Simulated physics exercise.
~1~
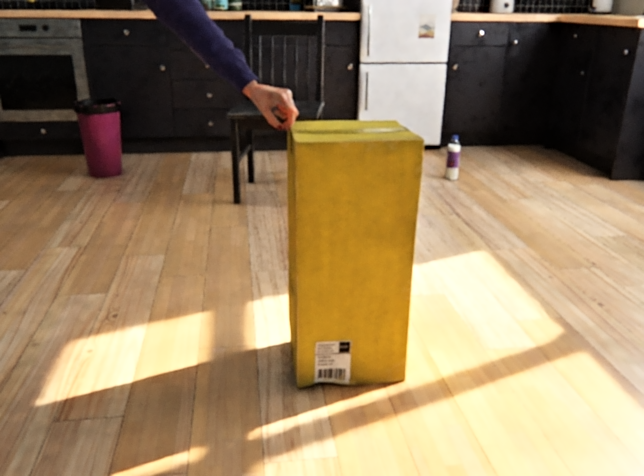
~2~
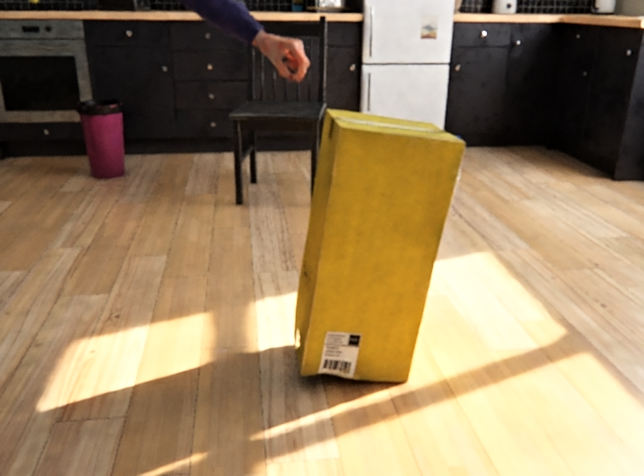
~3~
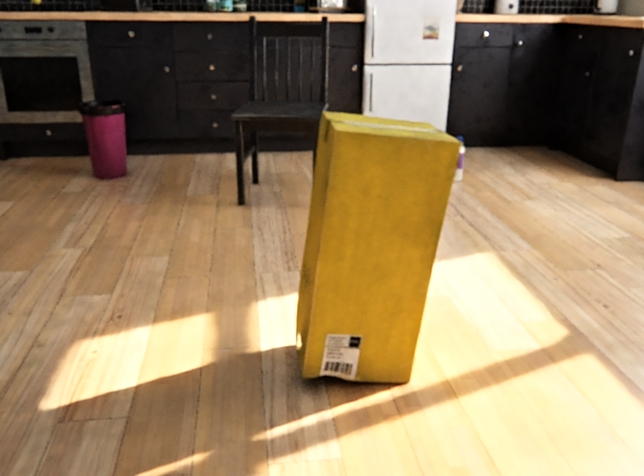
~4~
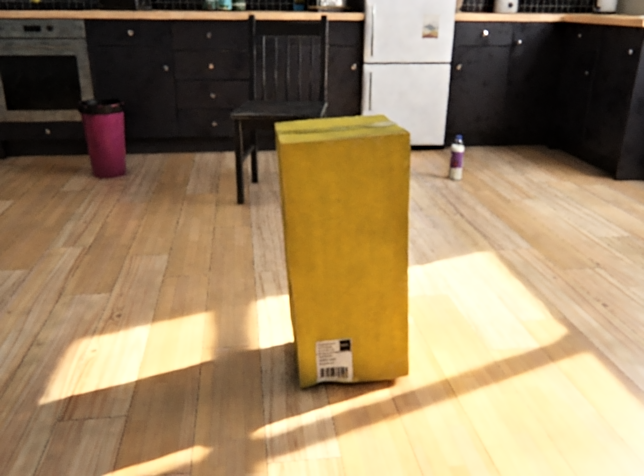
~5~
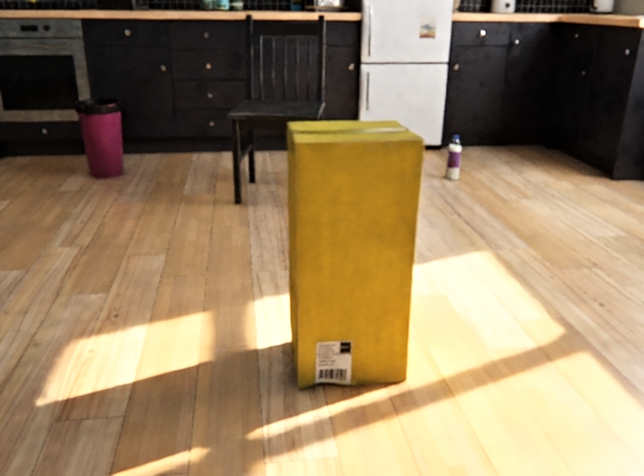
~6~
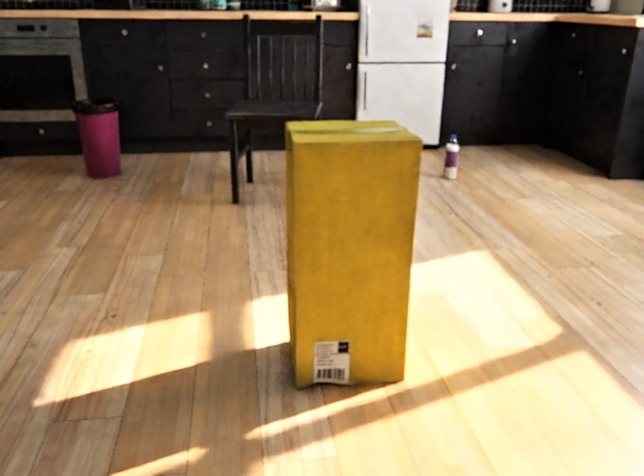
A hand gave a tall yellow box a quick shove at the top and drew back as it leaned to the right on the wooden kitchen floor. The box then rocked back to the left, settled upright on its base and stayed standing.
